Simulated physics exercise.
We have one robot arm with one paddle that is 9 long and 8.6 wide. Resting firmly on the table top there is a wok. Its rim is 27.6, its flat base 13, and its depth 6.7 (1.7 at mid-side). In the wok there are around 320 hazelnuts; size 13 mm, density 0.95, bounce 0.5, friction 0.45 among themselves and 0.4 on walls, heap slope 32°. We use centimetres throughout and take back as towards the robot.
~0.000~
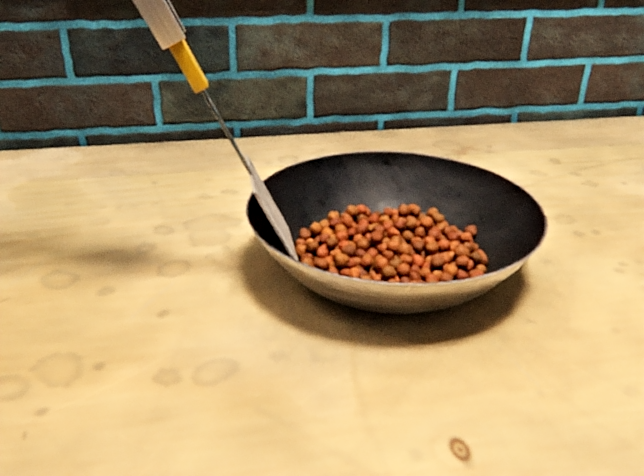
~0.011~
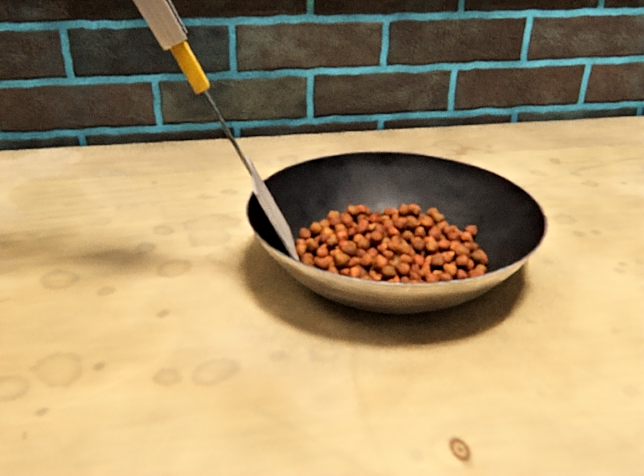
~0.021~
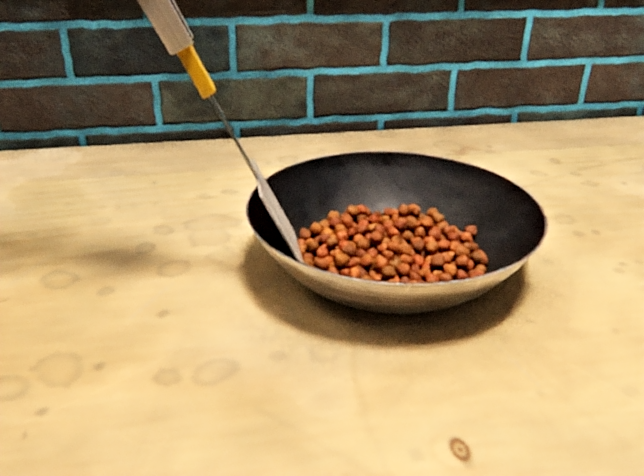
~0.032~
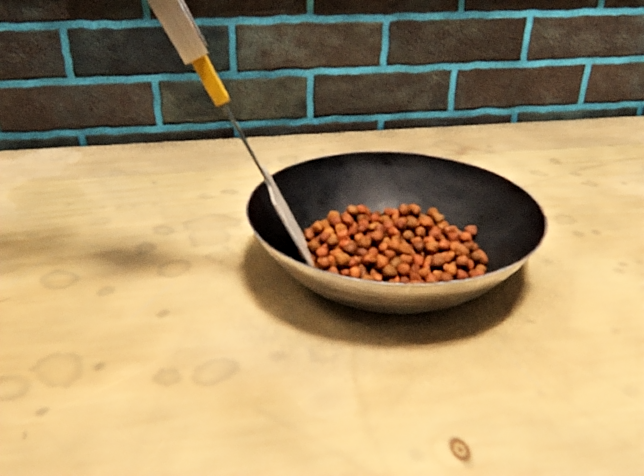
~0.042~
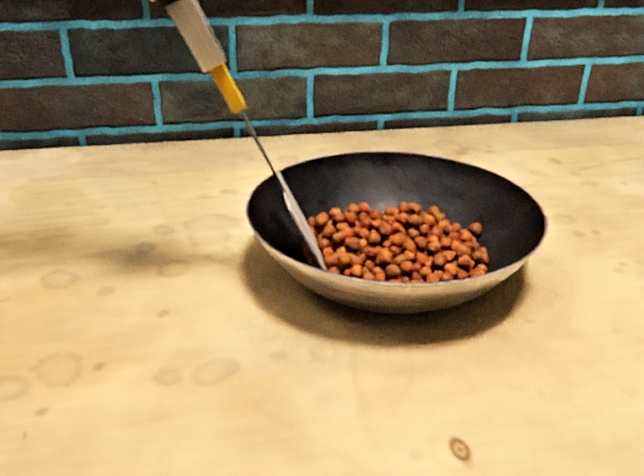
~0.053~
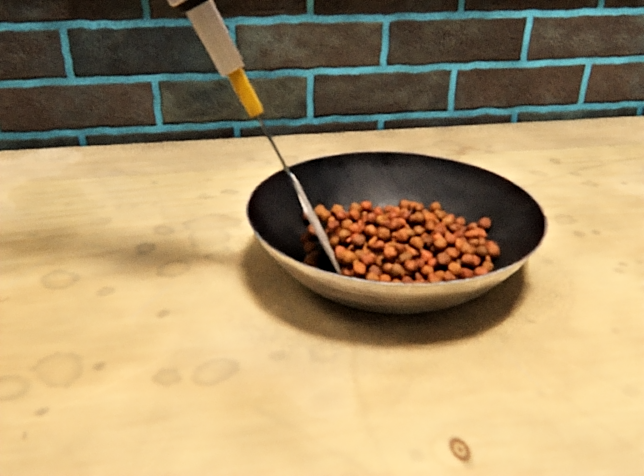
A robot arm with a yellow section and a thin metal paddle reaches in from the upper left, seen from slightly above a pale wooden tabletop before a dark brick wall with turquoise joints. A black-lined wok right of centre holds a heap of reddish-brown hazelnuts. The paddle barely moves at first, then slides right into the heap's left side, nudging some nuts slightly, while the camera stays still.
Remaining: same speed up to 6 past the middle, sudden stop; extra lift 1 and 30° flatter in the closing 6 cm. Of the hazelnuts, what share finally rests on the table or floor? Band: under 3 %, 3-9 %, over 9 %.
3-9 %.
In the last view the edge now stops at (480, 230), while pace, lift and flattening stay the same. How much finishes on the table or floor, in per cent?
My guess is roughly 40 percent.
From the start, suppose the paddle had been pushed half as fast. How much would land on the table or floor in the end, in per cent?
0 per cent, about.
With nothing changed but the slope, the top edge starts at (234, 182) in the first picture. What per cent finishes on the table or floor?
5 percent or thereabouts.
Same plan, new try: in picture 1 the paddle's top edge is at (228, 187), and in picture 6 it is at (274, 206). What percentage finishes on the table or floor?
My guess would be close to 5 per cent.
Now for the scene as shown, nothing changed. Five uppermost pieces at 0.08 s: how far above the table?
They are some 6 cm up.
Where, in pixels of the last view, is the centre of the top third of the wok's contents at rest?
Around (478, 215).
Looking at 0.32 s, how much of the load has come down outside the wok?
Around 4 %.
After 0.08 s, sloping 65°, highest piece 6 above the table; 317 in the wok.
After 0.11 s, sloping 57°, highest piece 8 above the table; 317 in the wok.
After 0.32 s, sloping 35°, highest piece 11 above the table; 299 in the wok, 10 on the table or floor, 8 on the blade or in flight.
After 1.37 s, sloping 35°, highest piece 7 above the table; 299 in the wok, 18 on the table or floor.
At rest, 299 in the wok, 18 on the table or floor. That is 6 % on the table or floor.
